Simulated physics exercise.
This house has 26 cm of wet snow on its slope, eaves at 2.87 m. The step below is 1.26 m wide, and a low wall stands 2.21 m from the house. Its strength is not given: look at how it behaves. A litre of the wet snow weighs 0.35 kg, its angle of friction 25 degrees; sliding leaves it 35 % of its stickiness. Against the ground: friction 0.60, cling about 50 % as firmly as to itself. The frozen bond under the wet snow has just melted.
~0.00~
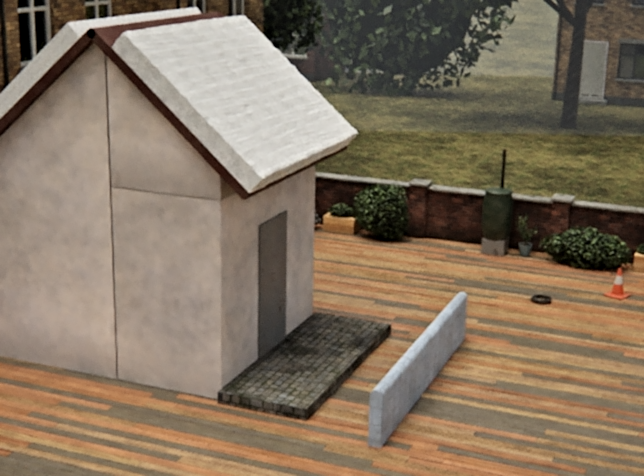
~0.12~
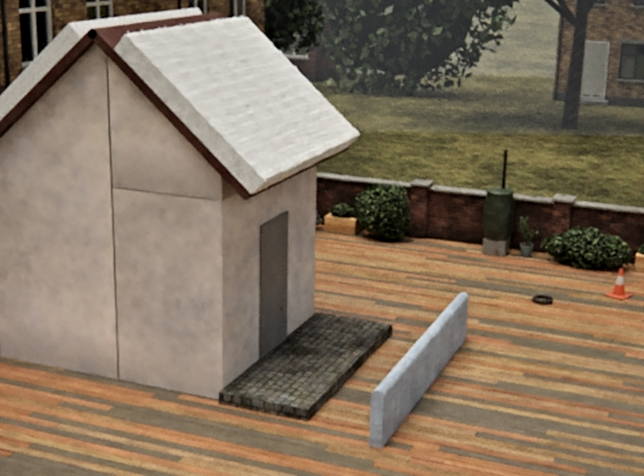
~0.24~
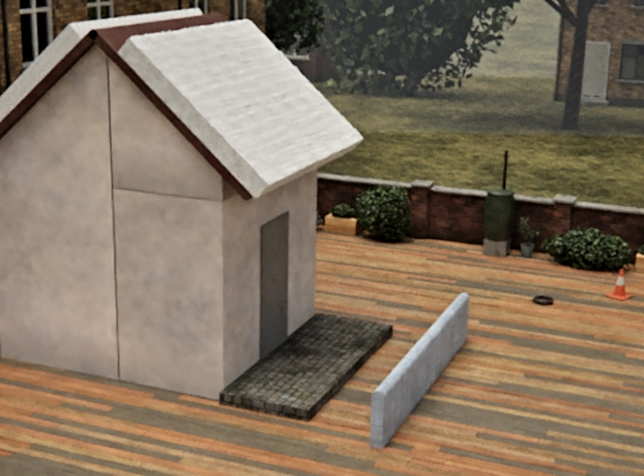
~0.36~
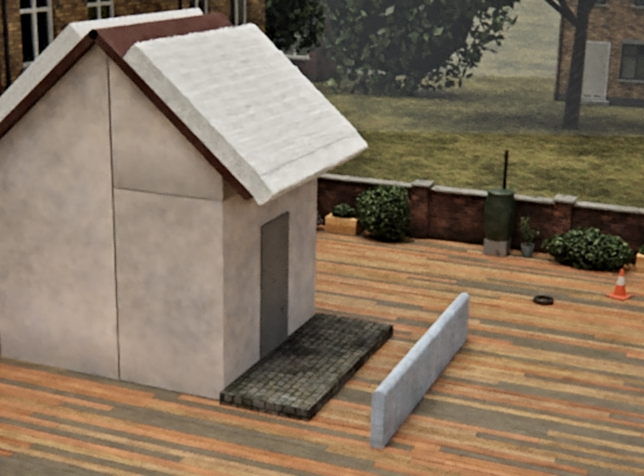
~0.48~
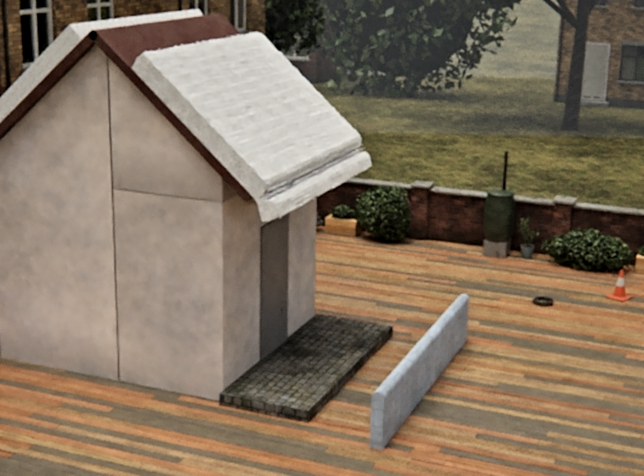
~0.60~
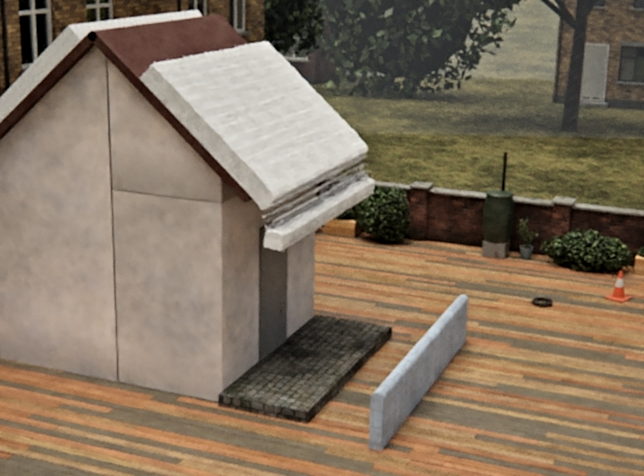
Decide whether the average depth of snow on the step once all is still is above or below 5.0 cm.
Expect above 5.0 cm.
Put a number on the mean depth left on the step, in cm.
Roughly 11 cm.
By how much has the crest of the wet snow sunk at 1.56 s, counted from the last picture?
About 2.5 m.
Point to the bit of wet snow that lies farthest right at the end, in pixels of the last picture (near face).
Near (480, 458).
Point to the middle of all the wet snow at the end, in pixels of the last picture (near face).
At about (335, 410).
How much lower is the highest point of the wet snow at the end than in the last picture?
Roughly 3.7 m.
By 1.04 s, 59 % of the snow is still up on the roof and 41 % is falling or down.
By 1.56 s, none of the snow is still up on the roof and all is falling or down.
By 2.08 s, none of the snow is still up on the roof and all is falling or down.
By 2.60 s, none of the snow is still up on the roof and all is falling or down.
By 3.00 s, at the end, none of the snow is still up on the roof and the snow on the step is 11 cm deep on average.
